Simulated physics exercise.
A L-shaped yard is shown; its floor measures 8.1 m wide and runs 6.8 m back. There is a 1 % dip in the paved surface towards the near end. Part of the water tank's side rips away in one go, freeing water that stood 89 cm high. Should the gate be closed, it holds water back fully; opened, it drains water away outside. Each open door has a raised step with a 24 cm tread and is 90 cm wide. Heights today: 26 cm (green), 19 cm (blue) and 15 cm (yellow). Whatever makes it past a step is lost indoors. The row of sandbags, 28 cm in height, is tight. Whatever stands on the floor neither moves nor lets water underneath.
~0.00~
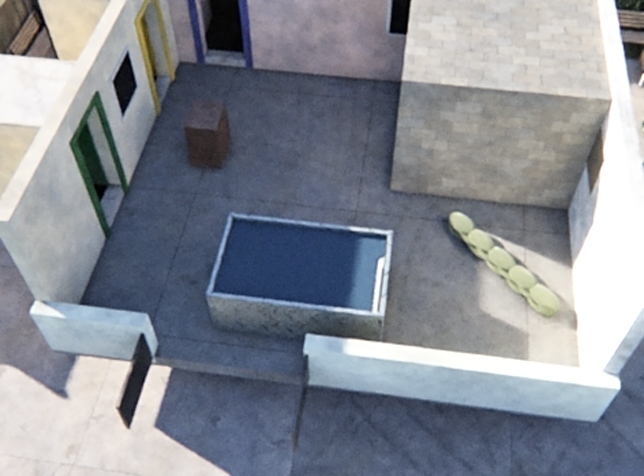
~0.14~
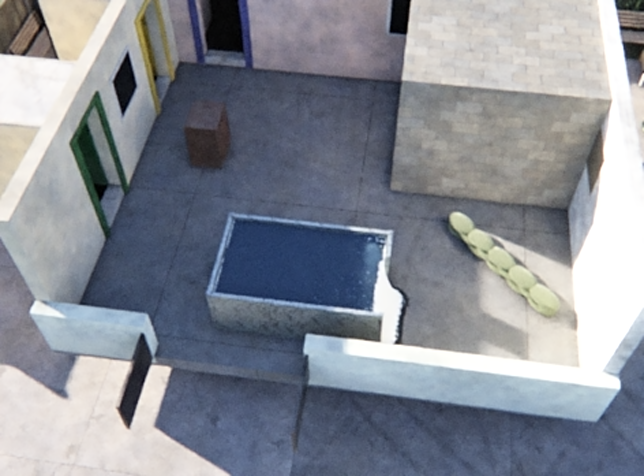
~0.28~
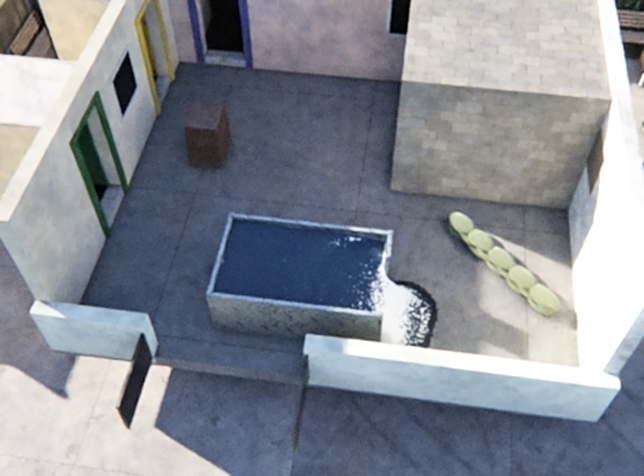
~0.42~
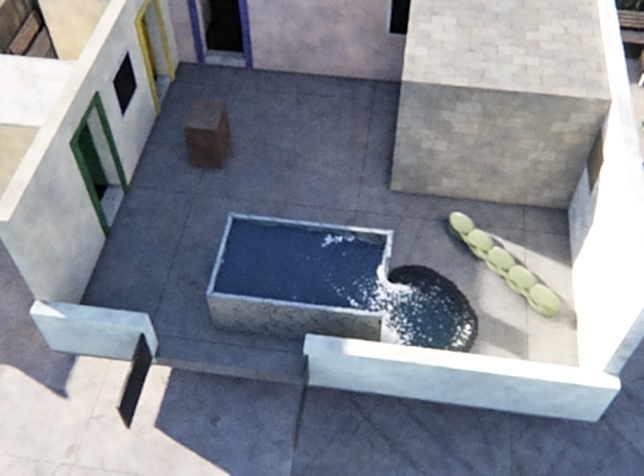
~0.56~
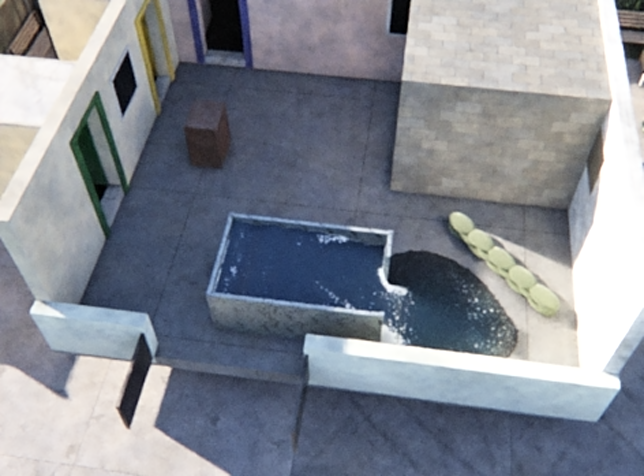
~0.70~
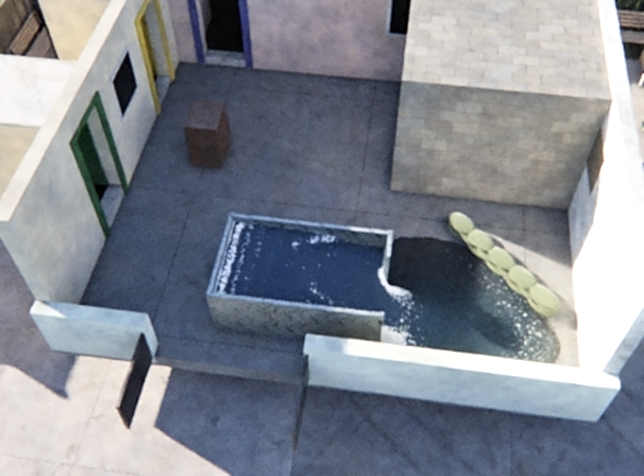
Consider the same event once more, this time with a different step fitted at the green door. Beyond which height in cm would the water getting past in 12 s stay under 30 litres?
I would say 11.5 cm.
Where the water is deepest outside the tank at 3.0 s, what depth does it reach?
It gets to close to 48 centimetres there.
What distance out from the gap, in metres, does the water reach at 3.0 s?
Roughly 4.0 metres.
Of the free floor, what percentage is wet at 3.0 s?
I'd say near 30 percent is wet.
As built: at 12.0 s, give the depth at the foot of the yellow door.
Depth: Near 7.5 cm.
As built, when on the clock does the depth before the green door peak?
6.0 s.
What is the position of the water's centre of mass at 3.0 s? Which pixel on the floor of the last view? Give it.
I'd put it close to (420, 309).
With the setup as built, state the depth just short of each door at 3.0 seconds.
Reading in centimetres: Green = 0, blue = 0, yellow = 0.
After 1.4 s water covers 15 % of the floor, deepest (64 cm) near (572, 396); it has not reached the green door.
After 3.0 s water covers 30 % of the floor, deepest (48 cm) near (555, 314); it has not reached the green door.
After 12.0 s water covers 95 % of the floor, deepest (14 cm) near (69, 331); 11 cm at the green door, 0 litres in over its 26 cm step.
At the green door as built, the water arrived by 5.8 s and peaked near 18 cm at 6.2 s.
With a step of 9.5 cm, 58 litres would have come in within the 12 s; with 13.5 cm, 12 litres. So under 30 litres takes about 11.5 cm.
